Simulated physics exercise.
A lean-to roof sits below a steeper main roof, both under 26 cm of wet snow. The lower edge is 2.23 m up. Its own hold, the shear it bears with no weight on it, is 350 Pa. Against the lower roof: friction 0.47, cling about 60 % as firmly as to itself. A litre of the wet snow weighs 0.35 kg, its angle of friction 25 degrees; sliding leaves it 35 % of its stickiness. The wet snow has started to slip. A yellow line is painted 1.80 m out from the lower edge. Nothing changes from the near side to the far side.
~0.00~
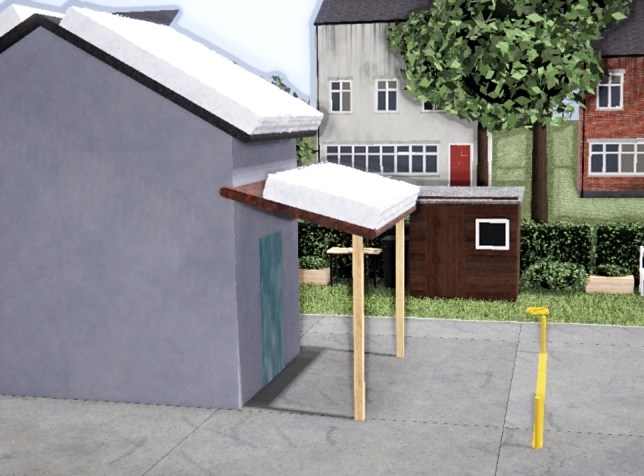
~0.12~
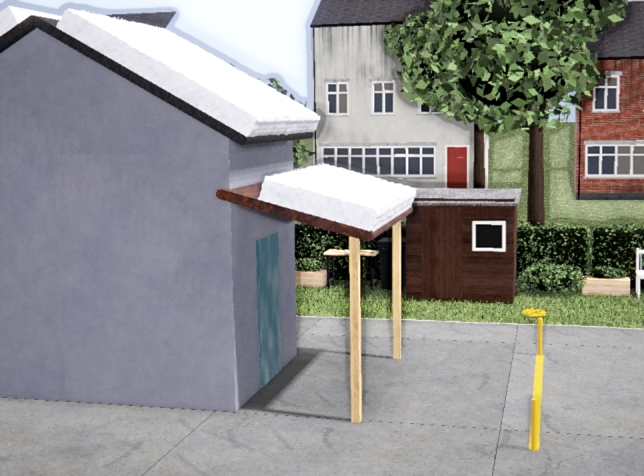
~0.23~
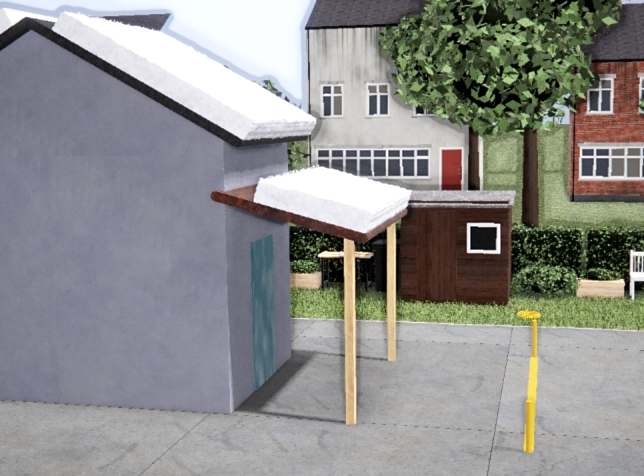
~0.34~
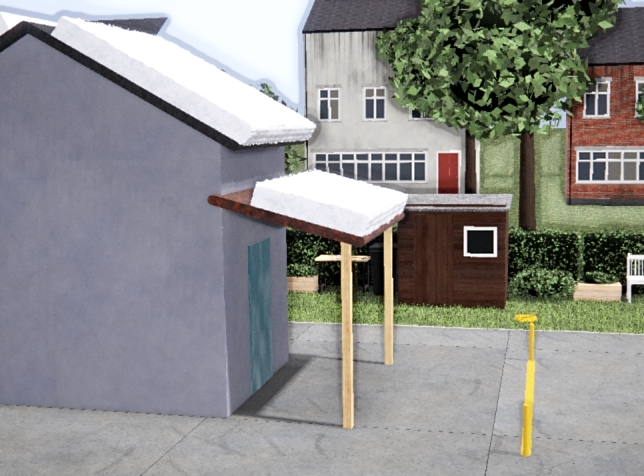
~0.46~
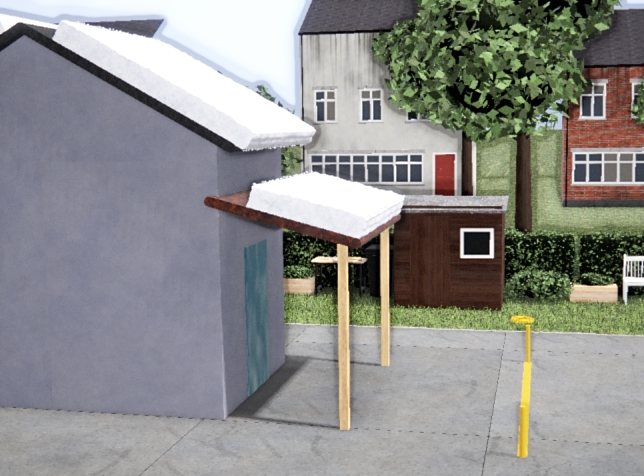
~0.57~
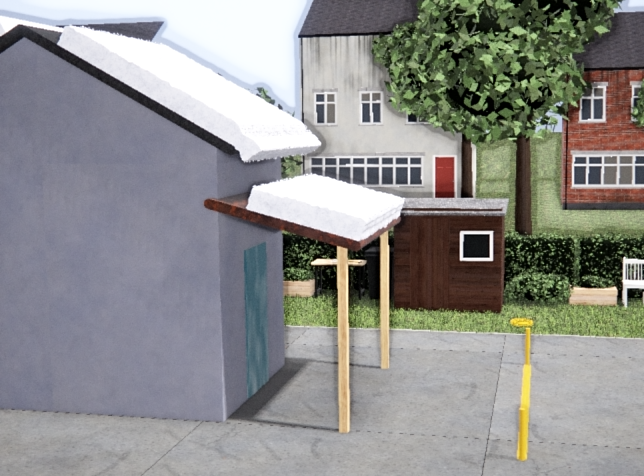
A grey building's upper roof snow slides slowly down rightward, poking past the edge.
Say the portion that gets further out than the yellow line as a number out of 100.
About 9 %.
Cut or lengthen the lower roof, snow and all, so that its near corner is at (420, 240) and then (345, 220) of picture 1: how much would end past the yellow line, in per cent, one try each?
In turn about 2 %, 18 %.
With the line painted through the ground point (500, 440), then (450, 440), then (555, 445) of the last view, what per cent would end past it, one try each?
In turn about 14 %, 30 %, 4 %.
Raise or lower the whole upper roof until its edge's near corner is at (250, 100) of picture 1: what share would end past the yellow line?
Then about 25 %.
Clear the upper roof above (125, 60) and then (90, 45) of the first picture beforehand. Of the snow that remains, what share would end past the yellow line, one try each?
In that order: 0 %, 2 %.
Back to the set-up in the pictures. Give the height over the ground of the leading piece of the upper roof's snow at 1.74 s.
Some 2.6 m.
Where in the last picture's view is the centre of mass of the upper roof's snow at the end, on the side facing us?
Around (404, 343).
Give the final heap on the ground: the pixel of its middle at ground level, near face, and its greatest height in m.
Around (450, 440); it stands about 0.3 m.
After 1.11 s, none is below the lower edge and 0 % is past the line.
After 1.74 s, none is below the lower edge and 0 % is past the line.
After 2.37 s, 9 % is below the lower edge and 0 % is past the line.
After 3.00 s, 44 % is below the lower edge and 2 % is past the line.
After 4.60 s, 55 % is below the lower edge and 9 % is past the line.
